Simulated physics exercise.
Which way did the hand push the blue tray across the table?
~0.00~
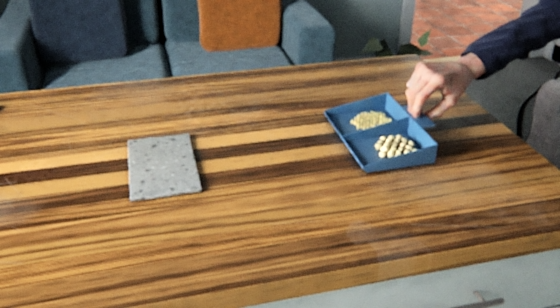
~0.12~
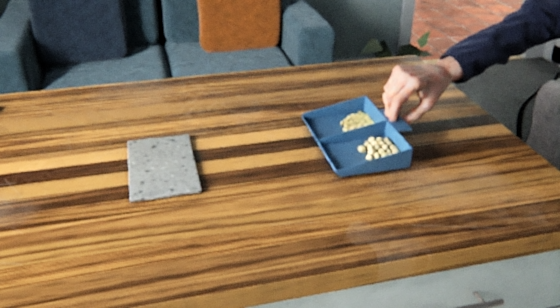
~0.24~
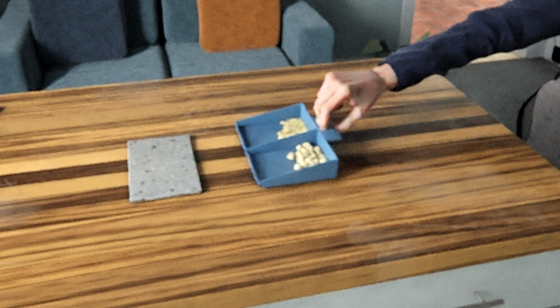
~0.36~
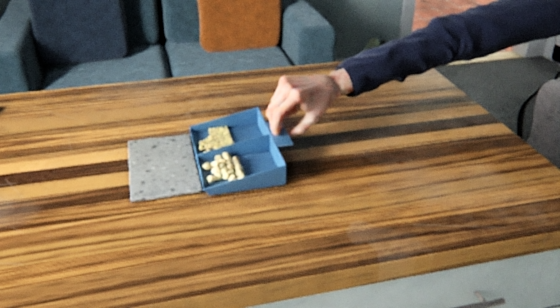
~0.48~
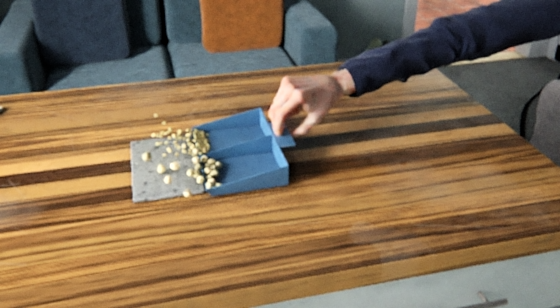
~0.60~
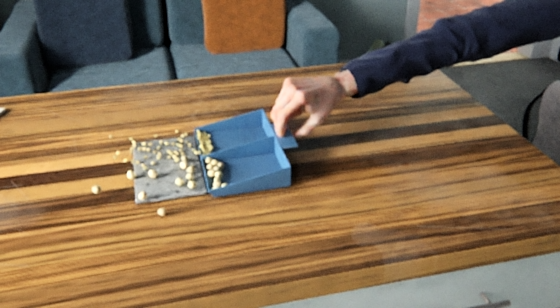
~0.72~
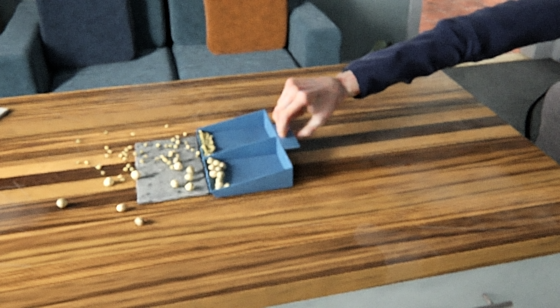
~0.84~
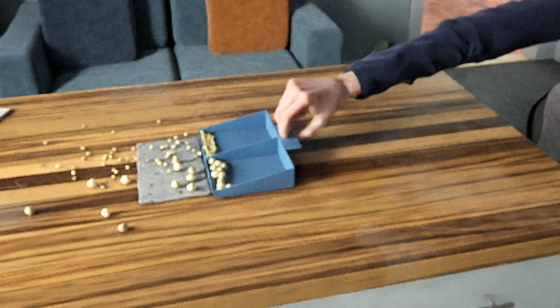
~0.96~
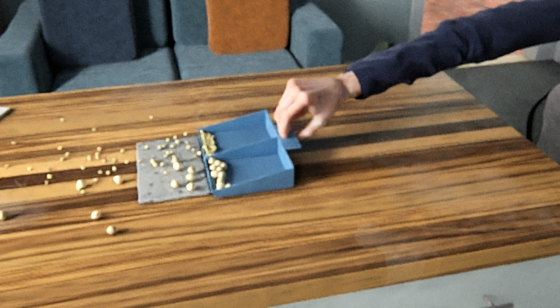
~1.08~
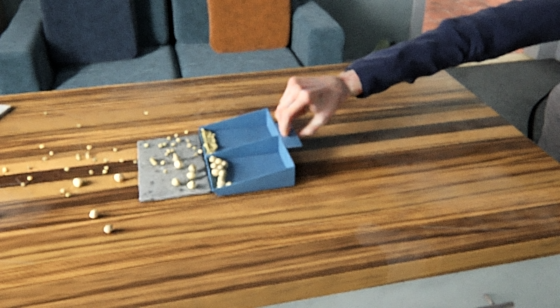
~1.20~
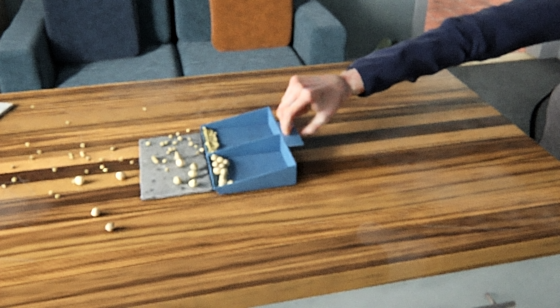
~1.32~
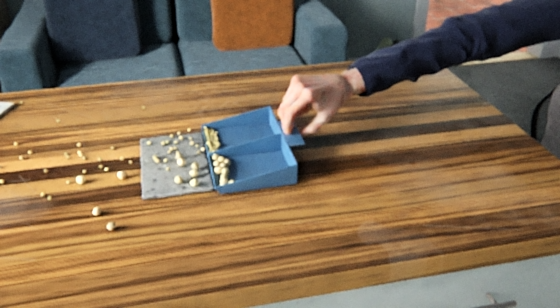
The hand pushed the blue tray to the left, toward the gray slab.
